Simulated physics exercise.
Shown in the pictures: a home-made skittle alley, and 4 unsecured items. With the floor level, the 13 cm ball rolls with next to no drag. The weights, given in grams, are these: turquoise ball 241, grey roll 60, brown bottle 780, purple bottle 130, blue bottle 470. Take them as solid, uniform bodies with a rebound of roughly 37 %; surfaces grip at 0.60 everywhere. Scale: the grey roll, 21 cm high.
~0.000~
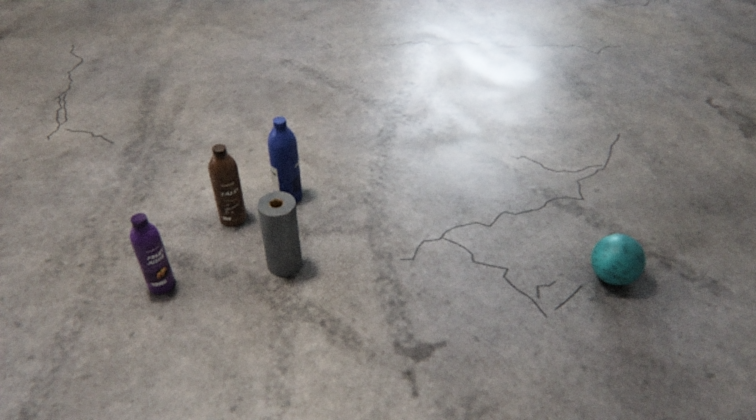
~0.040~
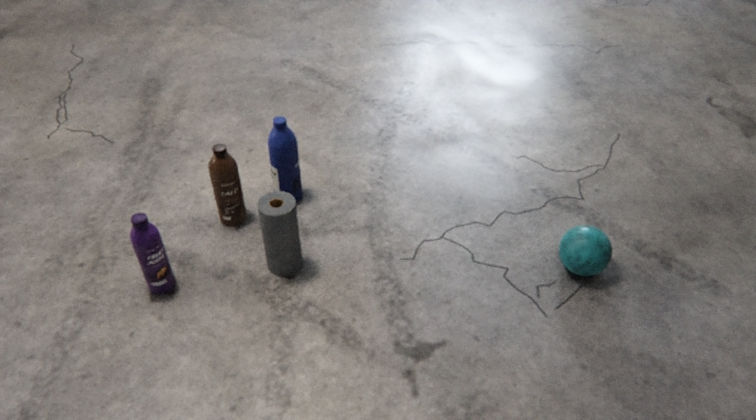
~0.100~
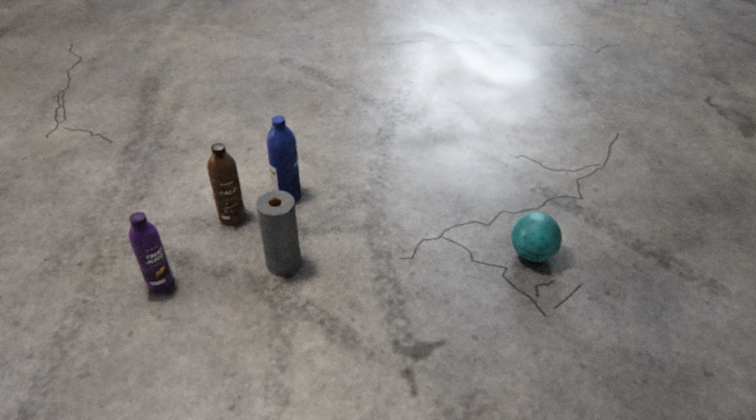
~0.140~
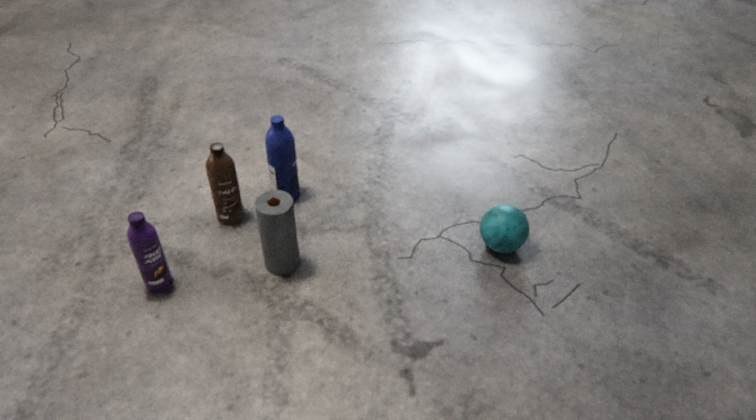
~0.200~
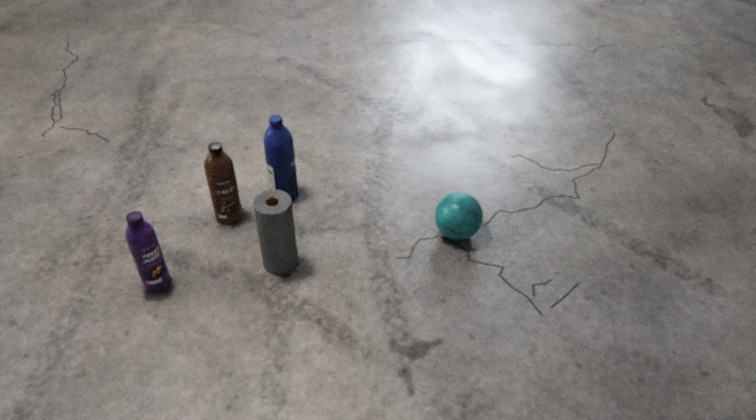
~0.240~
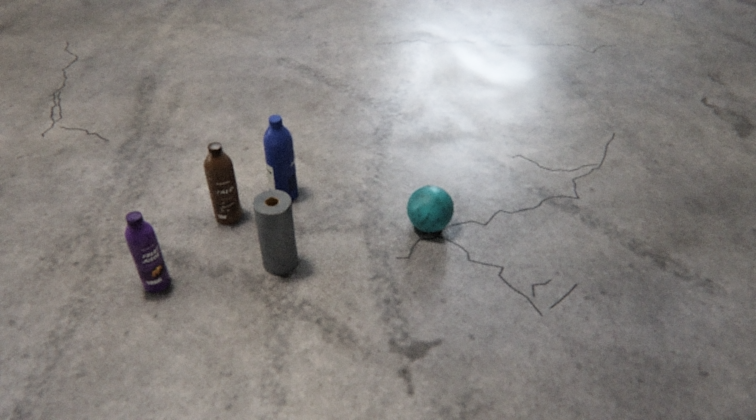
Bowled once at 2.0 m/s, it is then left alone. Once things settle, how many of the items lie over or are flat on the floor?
The number is one.
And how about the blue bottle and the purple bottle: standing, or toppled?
Here's how it ends: The blue bottle comes down, and the purple bottle never goes down.
Around 0.64 s, ball 93 cm along; turquoise ball near (308, 149); blue bottle at 27° to upright.
Around 1.14 s, ball 121 cm along; turquoise ball near (285, 94); blue bottle on its side.
Around 2.04 s, ball 176 cm along; turquoise ball near (254, 23); blue bottle on its side.
Finally (2.5 s), on their side or leaning hard on the floor, blue bottle; the other 3 still in place (within 8 cm). Final places as that camera would see them, grey roll near (276, 234), brown bottle near (222, 183).
